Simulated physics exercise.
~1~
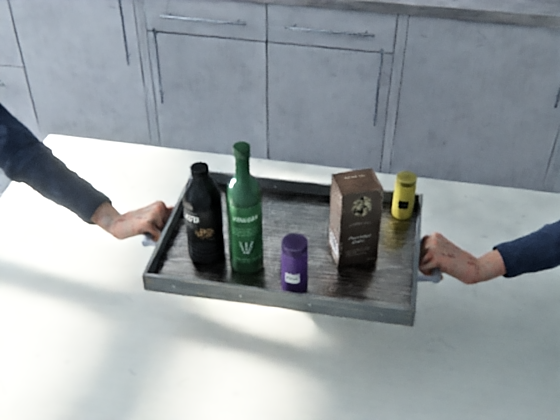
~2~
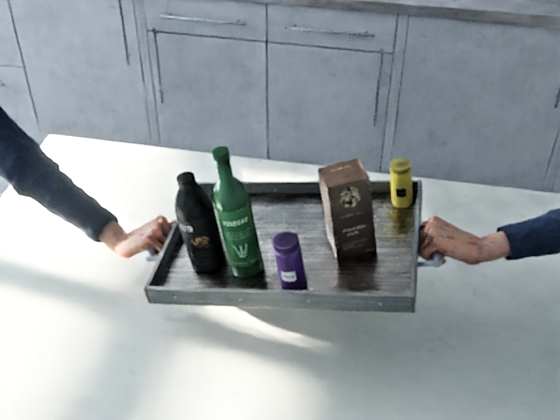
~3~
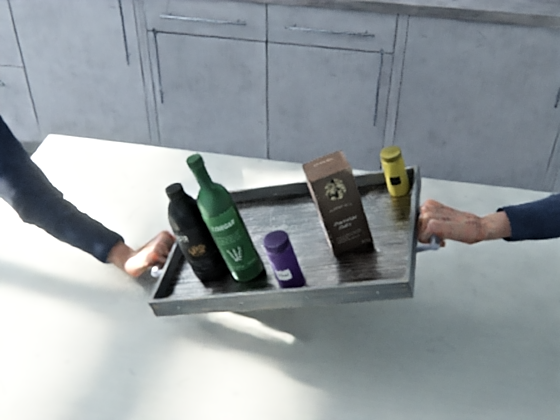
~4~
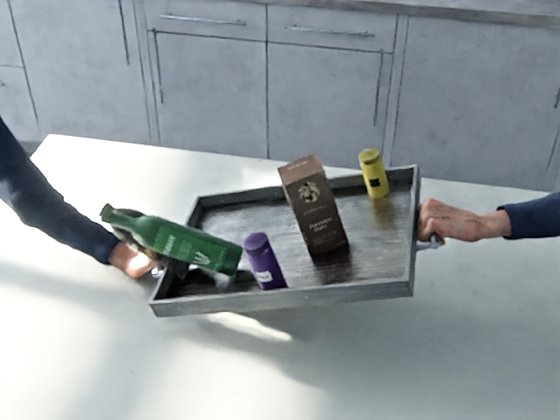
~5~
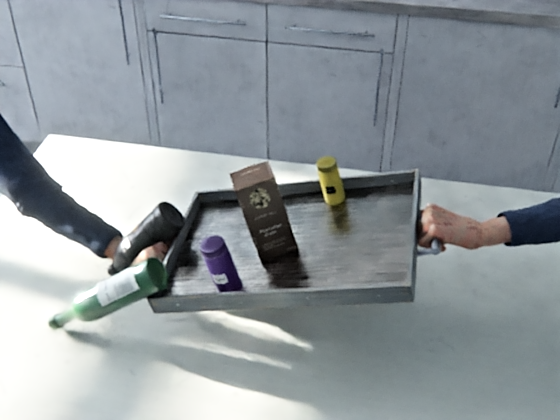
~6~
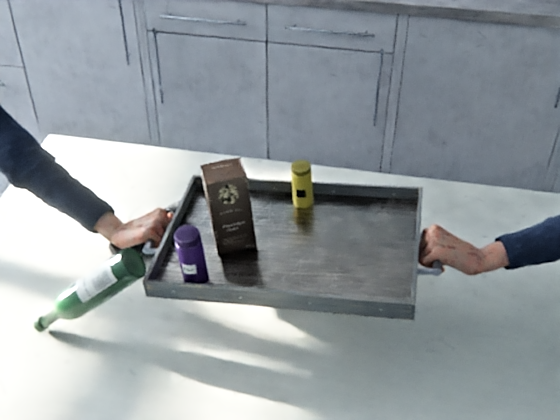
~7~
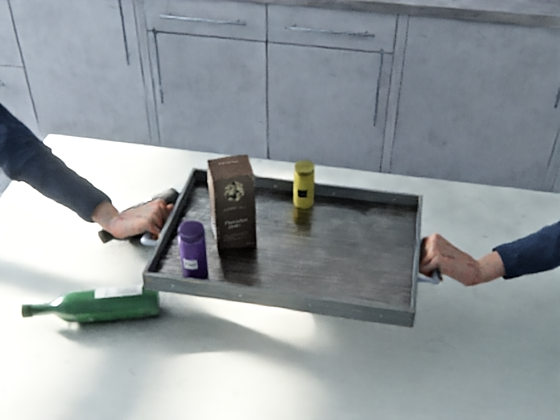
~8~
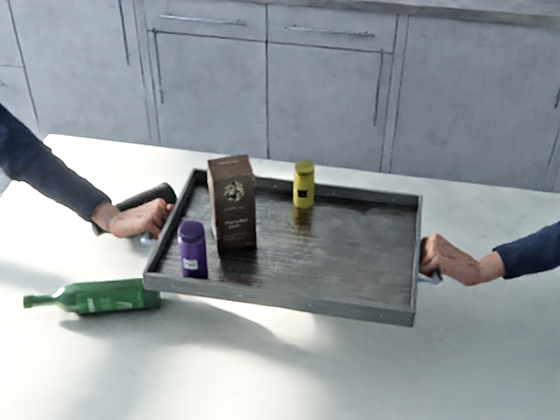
A tray held by two hands dipped to the left, and the green and black bottles toppled off that end while the carton and two small shakers slid left, staying upright on the tray as it was levelled again.
